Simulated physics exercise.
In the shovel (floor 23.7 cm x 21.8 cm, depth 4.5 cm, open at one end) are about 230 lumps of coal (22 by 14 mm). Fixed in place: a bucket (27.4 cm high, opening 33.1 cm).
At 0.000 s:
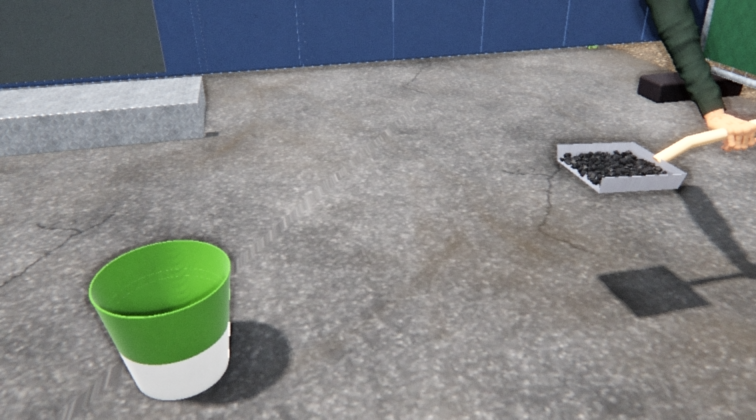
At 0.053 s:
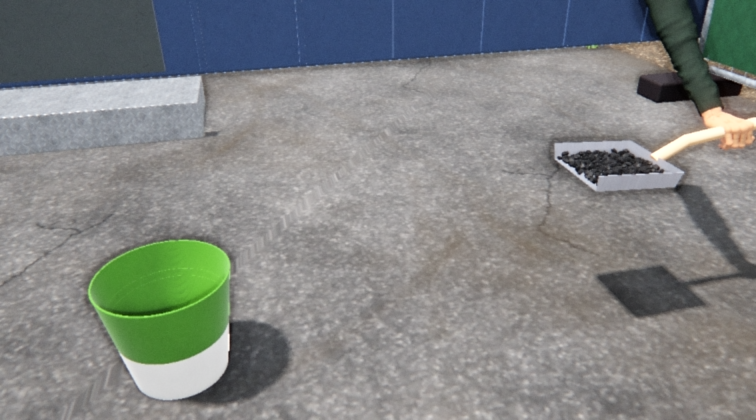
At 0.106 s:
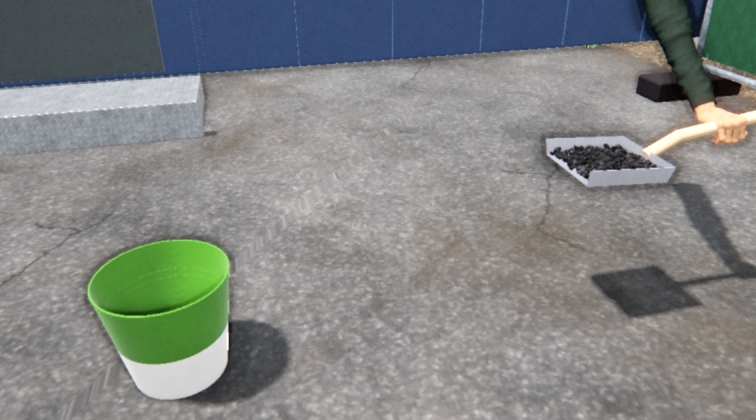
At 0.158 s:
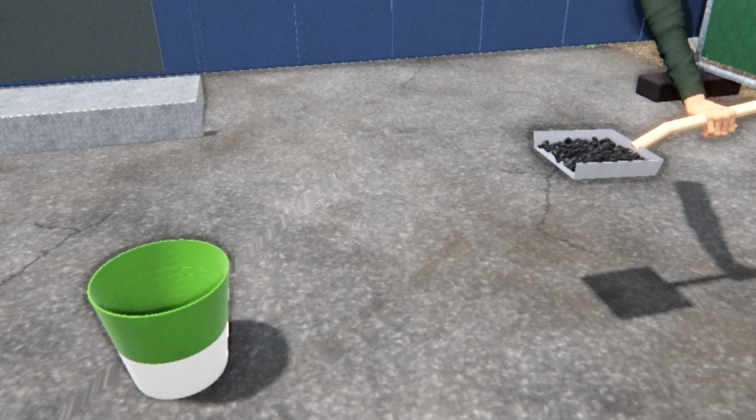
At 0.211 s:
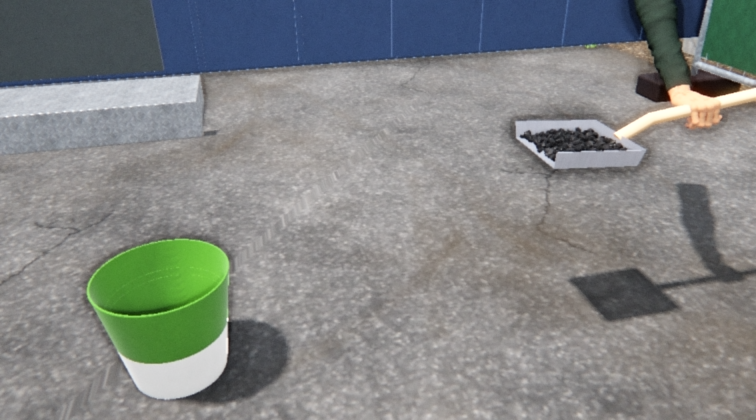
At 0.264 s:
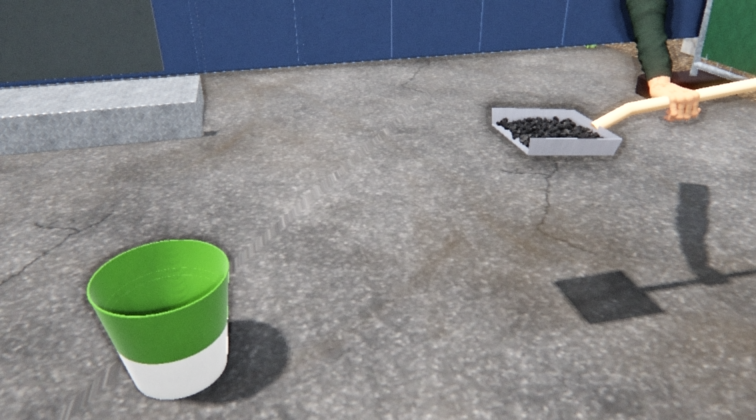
On cracked grey pavement, a hand lifting a shovel of black lumps and moving it left, a green and white bucket standing still.
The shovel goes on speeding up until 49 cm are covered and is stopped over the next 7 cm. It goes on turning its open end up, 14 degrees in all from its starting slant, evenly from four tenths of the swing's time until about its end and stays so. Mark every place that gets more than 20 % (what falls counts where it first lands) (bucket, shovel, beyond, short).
In the bucket: Yes; in the shovel: No; on the ground beyond it: Yes; on the ground short of the target's middle: No.
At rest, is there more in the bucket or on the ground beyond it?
The larger share is in the bucket.
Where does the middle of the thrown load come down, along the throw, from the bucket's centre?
About 10 cm beyond it.
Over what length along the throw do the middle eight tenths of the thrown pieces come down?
Some 50 cm.
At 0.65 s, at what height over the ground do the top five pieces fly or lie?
Some 75 cm.
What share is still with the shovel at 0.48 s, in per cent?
Some 25 per cent of the load.
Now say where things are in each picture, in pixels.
The first frame shows shovel at (645, 177); tilt 4 degrees; moved 0.0 cm; low side right; open edge at (575, 176); middle of the load at (618, 167); bucket at (162, 275).
The second frame shows shovel at (642, 176); tilt 4 degrees; moved 1.0 cm; low side right; open edge at (572, 174); middle of the load at (616, 165).
The third frame shows shovel at (633, 171); tilt 4 degrees; moved 4.0 cm; low side right; open edge at (564, 169); middle of the load at (609, 160).
The fourth frame shows shovel at (620, 163); tilt 4 degrees; moved 8.8 cm; low side right; open edge at (551, 162); middle of the load at (597, 153).
The fifth frame shows shovel at (602, 153); tilt 5 degrees; moved 15.7 cm; low side right; open edge at (532, 152); middle of the load at (579, 143).
The sixth frame shows shovel at (577, 140); tilt 7 degrees; moved 24.6 cm; low side right; open edge at (506, 139); middle of the load at (555, 132); bucket at (160, 274). It turns about 65 degrees a second.
After 0.38 s, tilt 14 degrees; shovel 100 %; middle of all pieces near (477, 97).
After 0.48 s, tilt 18 degrees; shovel 25 %, in the air 75 %; middle of all pieces near (389, 76).
Then, at 0.56 s, tilt 18 degrees; in the air 100 %; middle of all pieces near (319, 83).
Then, at 0.65 s, tilt 18 degrees; in the air 100 %; middle of all pieces near (241, 123).
At rest (2.0 s), bucket 55 %, shovel 0 %, beyond 40 %, short 5 %.
